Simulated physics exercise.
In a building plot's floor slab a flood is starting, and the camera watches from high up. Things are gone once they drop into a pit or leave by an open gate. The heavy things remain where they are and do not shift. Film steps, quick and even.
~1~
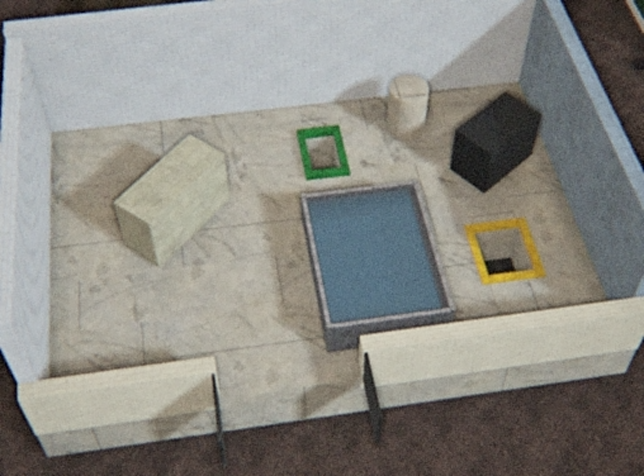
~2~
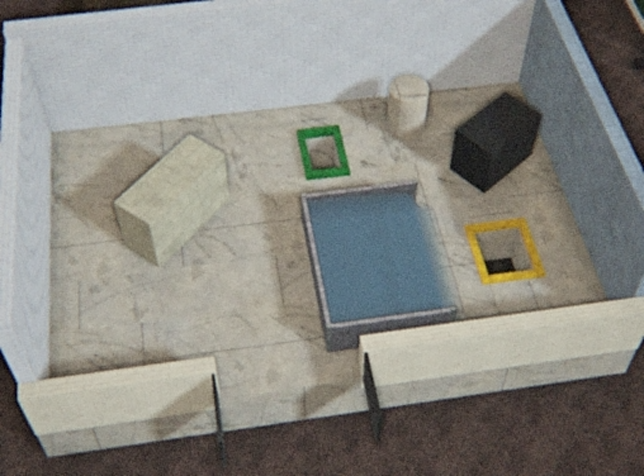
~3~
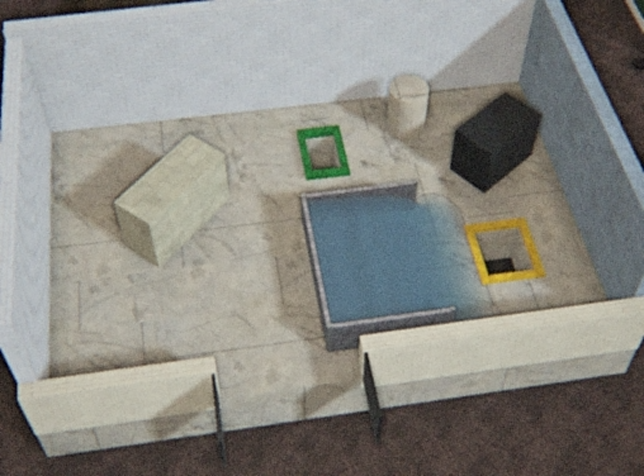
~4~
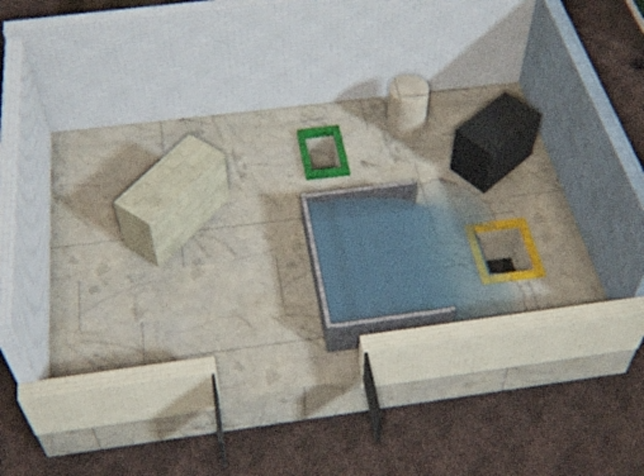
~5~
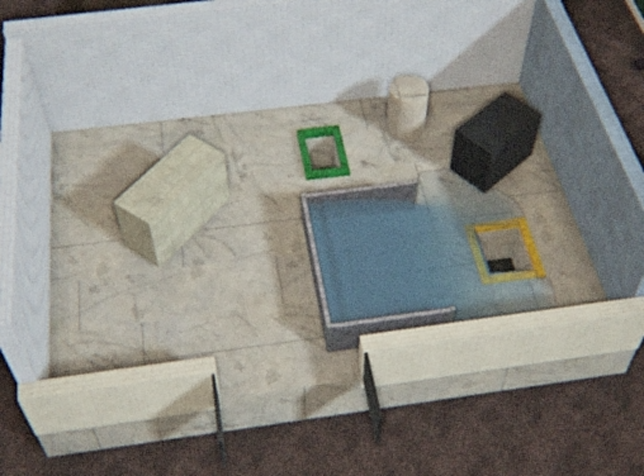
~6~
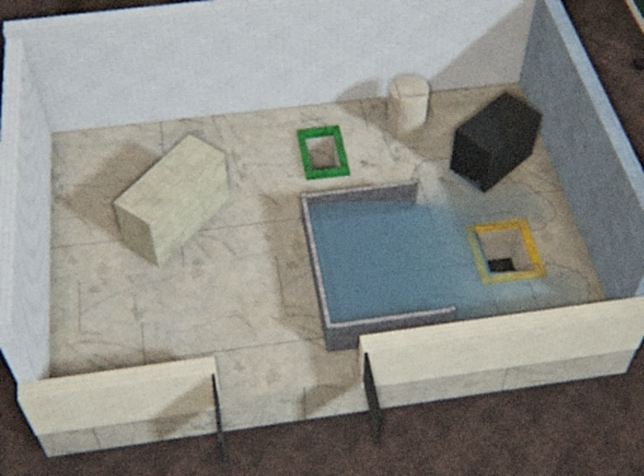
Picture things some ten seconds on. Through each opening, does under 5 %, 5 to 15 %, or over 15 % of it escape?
In order: The gate is a minor outlet here - below five per cent, the yellow pit is a major outlet here - beyond fifteen per cent, the green pit is a minor outlet here - below five per cent.
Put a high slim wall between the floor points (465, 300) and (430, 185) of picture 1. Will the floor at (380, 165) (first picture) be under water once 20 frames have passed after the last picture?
That spot: Submerged.
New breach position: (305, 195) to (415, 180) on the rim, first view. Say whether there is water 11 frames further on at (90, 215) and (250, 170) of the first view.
The first would be still unwetted and the second drenched.
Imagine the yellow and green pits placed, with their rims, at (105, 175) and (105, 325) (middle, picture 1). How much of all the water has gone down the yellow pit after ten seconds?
Out of a hundred parts, 0 go to yellow.
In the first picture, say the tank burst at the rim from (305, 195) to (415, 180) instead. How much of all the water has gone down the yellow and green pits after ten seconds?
Result - yellow: 2 %; green: 14 %.
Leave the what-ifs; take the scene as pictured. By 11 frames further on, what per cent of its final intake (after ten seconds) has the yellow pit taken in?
Close to 55 percent.
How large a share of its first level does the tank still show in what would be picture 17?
My reading is 26 %.
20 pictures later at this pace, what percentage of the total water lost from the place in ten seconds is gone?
It comes to around 75 per cent.
A moment on, water covers 20 % of the floor; the gate 0 %, the yellow pit 14 %, the green pit 0 %.
Next, water covers 25 % of the floor; the gate 0 %, the yellow pit 23 %, the green pit 0 %.
Then, water covers 30 % of the floor; the gate 0 %, the yellow pit 32 %, the green pit 0 %.
Later, water covers 45 % of the floor; the gate 0 %, the yellow pit 40 %, the green pit 0 %.
In the end, water covers 55 % of the floor; the gate 1 %, the yellow pit 42 %, the green pit 0 %.
